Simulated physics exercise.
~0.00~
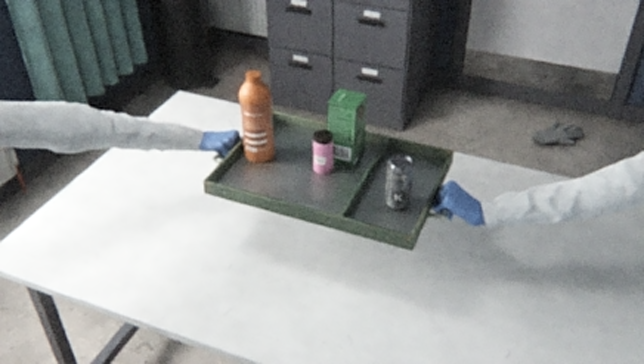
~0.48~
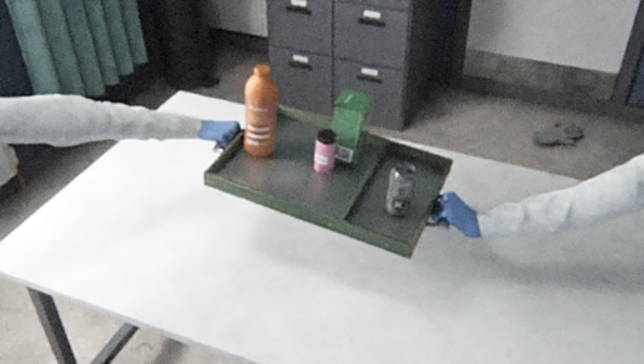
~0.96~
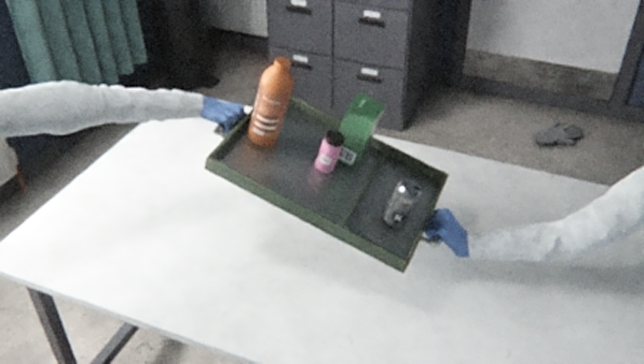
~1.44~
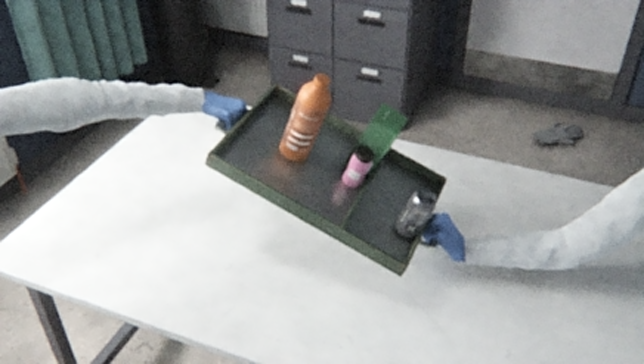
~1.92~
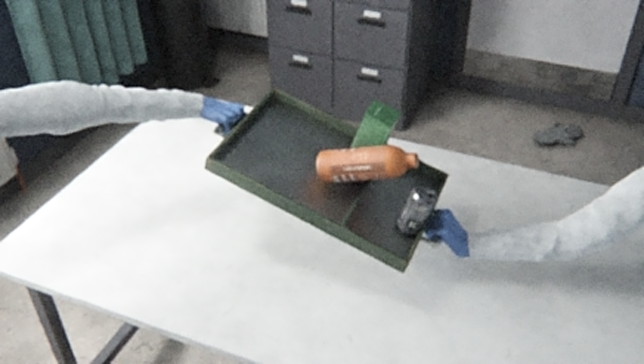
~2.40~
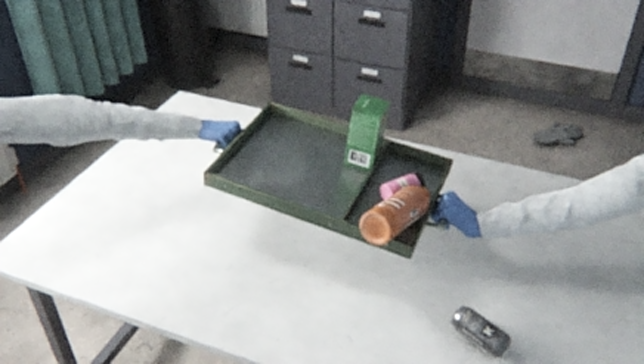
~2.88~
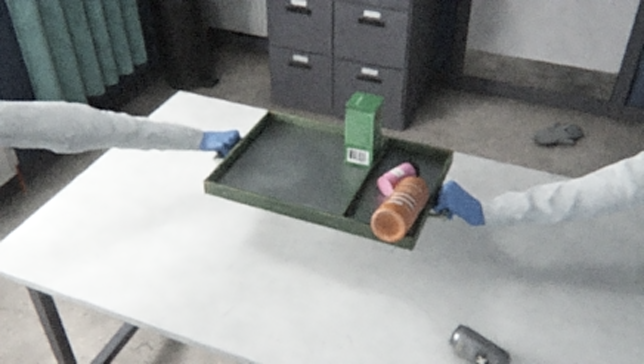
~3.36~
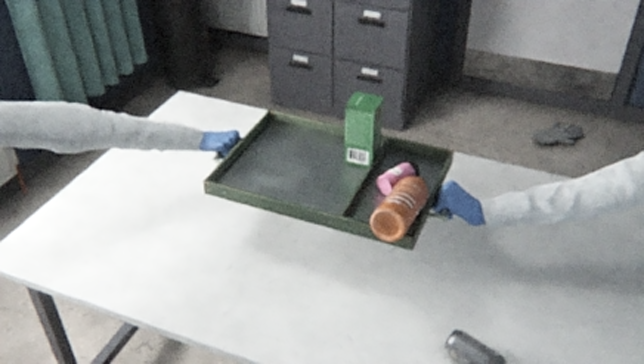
At first, two blue-gloved hands hold a green tray above a white table, with an orange bottle, a pink shaker, a green carton and a grey can standing on it. The hands tip the tray down toward the right, and the items begin to lean. The orange bottle slides right and topples onto its side across the cross bar, hiding the shaker. As the tray comes back toward level, the grey can lies on the table below. At the end, the bottle and shaker lie in the right section, while the carton stands upright near the bar.
